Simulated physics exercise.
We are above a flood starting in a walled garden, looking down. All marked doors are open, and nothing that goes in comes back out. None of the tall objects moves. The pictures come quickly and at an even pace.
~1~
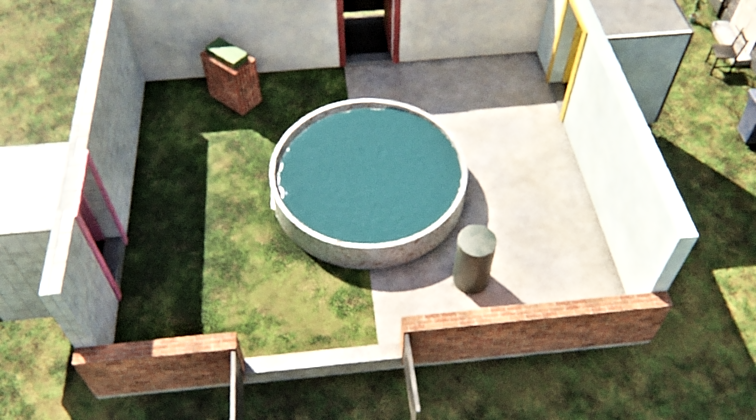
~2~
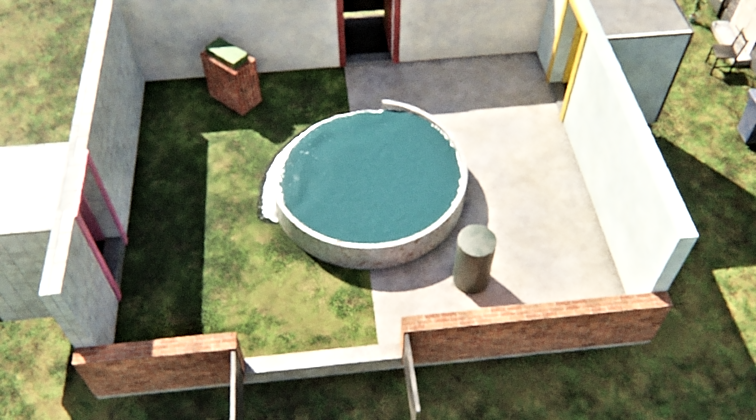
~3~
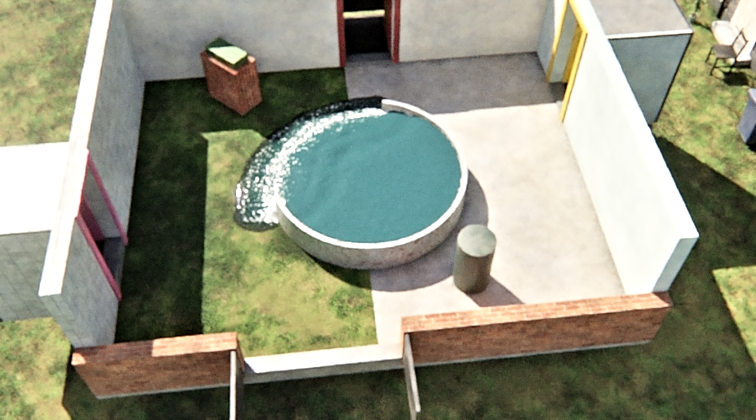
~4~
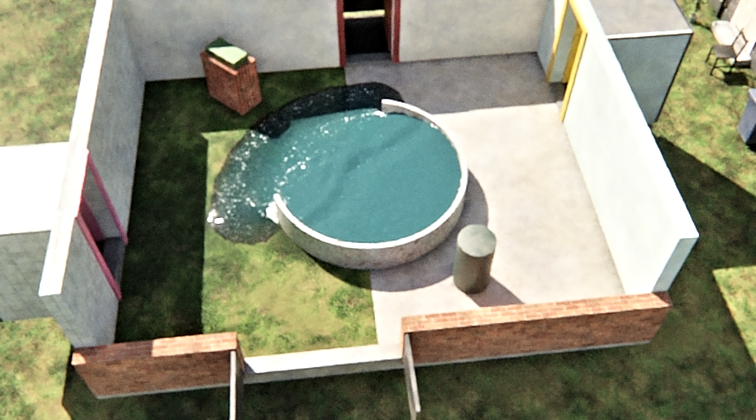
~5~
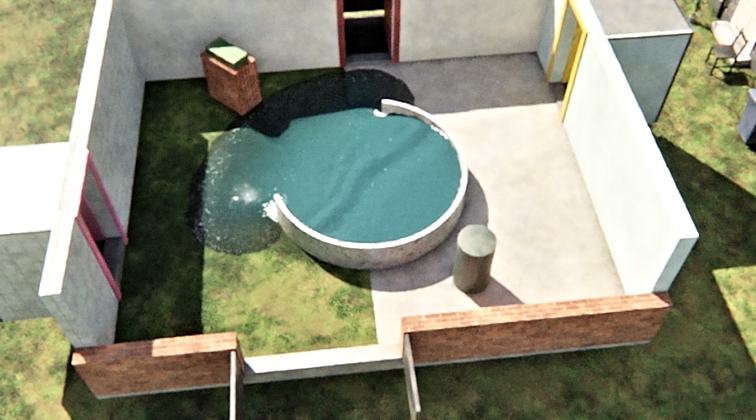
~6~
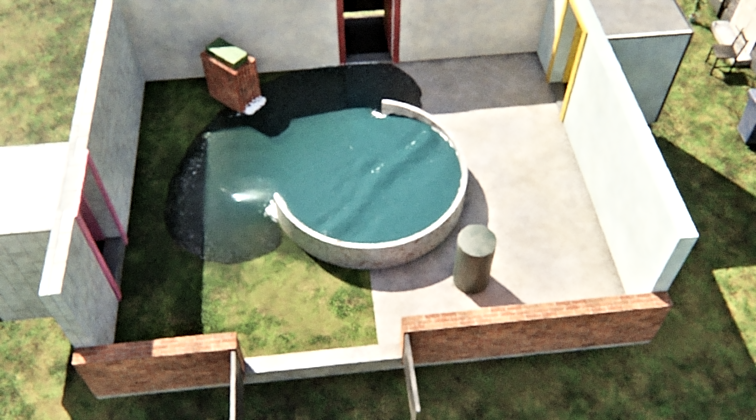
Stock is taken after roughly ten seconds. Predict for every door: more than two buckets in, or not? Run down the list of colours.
The red door: More than two; the pink door: Not more than two; the yellow door: More than two.
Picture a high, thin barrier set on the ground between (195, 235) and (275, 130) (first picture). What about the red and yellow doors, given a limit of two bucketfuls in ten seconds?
I'd say the red door overshoots and the yellow door overshoots.
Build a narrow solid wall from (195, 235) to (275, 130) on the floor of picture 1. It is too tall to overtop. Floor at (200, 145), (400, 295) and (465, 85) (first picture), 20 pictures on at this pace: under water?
Reading the points as listed, I get deluged, then left untouched, then deluged.
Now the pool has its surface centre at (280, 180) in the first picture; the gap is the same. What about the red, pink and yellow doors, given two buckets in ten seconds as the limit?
Lab note - red door never reaches it; pink door never reaches it; yellow door crosses the line.
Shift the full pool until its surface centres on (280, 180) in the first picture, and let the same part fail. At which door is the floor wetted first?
Answer: The one in pink.
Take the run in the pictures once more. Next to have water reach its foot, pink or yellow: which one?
From the pictures, my answer is the one in pink.
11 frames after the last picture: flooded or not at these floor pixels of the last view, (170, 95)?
At that place: Flooded.
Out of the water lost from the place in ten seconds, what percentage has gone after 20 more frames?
I'd estimate some 25 per cent.
A moment on, water covers 35 % of the floor; the red door over two buckets in, the pink door not reached, the yellow door not reached.
Next, water covers 40 % of the floor; the red door over two buckets in, the pink door wet at the sill, nothing in, the yellow door not reached.
Then, water covers 50 % of the floor; the red door far over two buckets in, the pink door wet at the sill, nothing in, the yellow door not reached.
Later, water covers 70 % of the floor; the red door far over two buckets in, the pink door wet at the sill, nothing in, the yellow door over two buckets in.
In the end, water covers 100 % of the floor; the red door far over two buckets in, the pink door wet at the sill, nothing in, the yellow door far over two buckets in.
